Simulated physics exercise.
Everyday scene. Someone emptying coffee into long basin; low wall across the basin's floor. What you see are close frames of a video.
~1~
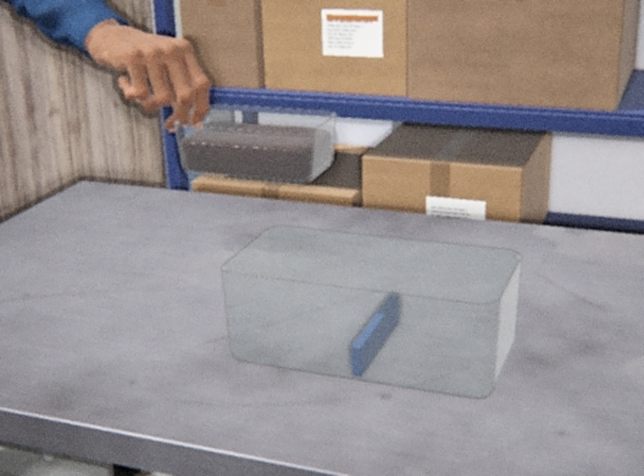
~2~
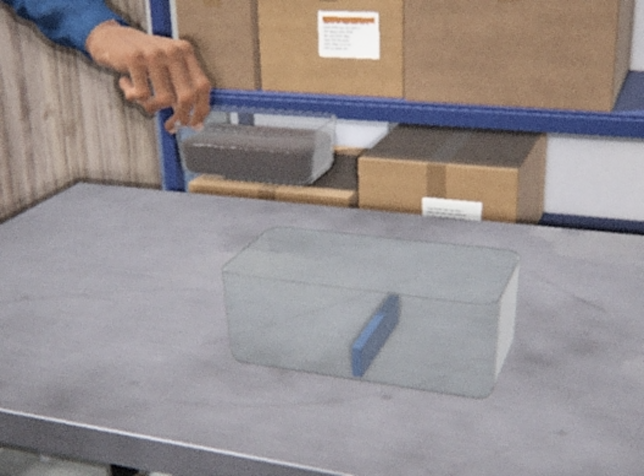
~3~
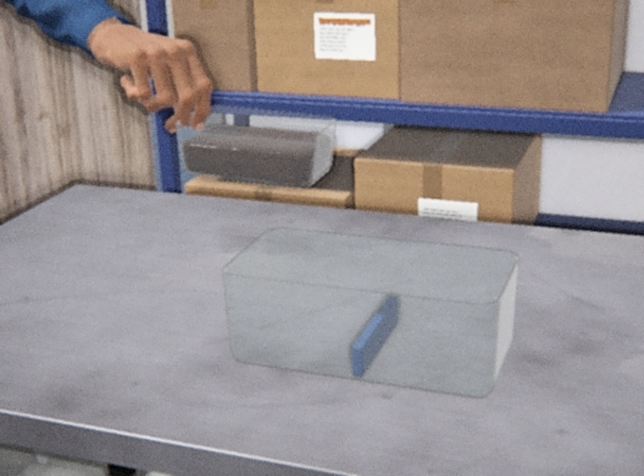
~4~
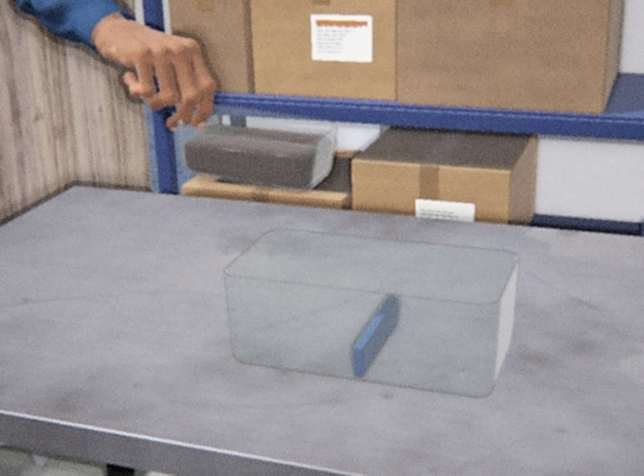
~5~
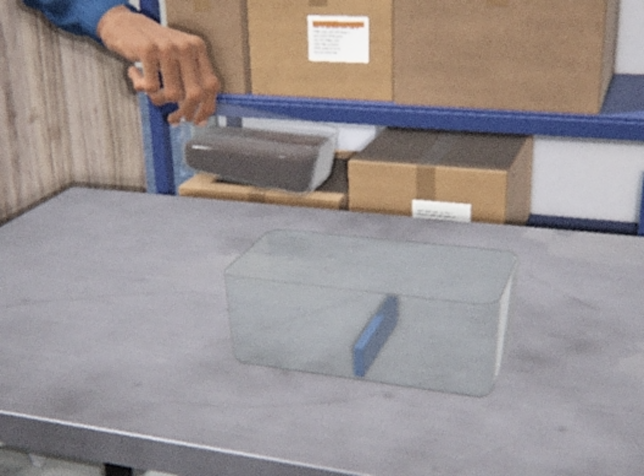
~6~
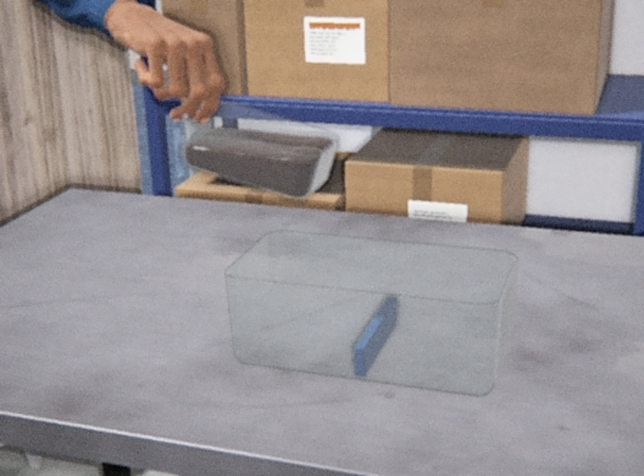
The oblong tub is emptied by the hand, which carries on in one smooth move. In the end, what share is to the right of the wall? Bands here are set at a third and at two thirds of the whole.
The amount on the right comes to between a third and two thirds of the whole.
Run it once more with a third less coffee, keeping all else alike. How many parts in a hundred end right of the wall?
Something like 25 per cent, give or take.
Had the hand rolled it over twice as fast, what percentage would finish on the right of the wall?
Near 40 parts in a hundred.
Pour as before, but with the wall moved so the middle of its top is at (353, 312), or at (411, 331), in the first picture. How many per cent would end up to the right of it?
First try close to 70 percent, second try close to 5 percent.
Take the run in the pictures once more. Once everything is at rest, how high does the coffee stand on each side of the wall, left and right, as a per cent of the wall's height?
About 30 left, about 40 right.
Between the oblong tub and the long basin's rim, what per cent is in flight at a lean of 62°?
That comes to near 30 percent.
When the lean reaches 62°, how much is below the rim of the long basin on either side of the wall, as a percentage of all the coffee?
The left part holds 5 percent and the right part 30 percent.
A moment on, the oblong tub is tipped part way and 33 per cent is still to pour, 7 is left of the wall and 28 right of it.
Next, the oblong tub is tipped on its side and 6 per cent is still to pour, 36 is left of the wall and 53 right of it.
Then the oblong tub is tipped right over and 0 per cent is still to pour, 45 is left of the wall and 54 right of it.
Later the oblong tub is tipped right over and 0 per cent is still to pour, 45 is left of the wall and 54 right of it.
At rest 45 per cent lies left of the wall, 54 right of it and 1 outside.
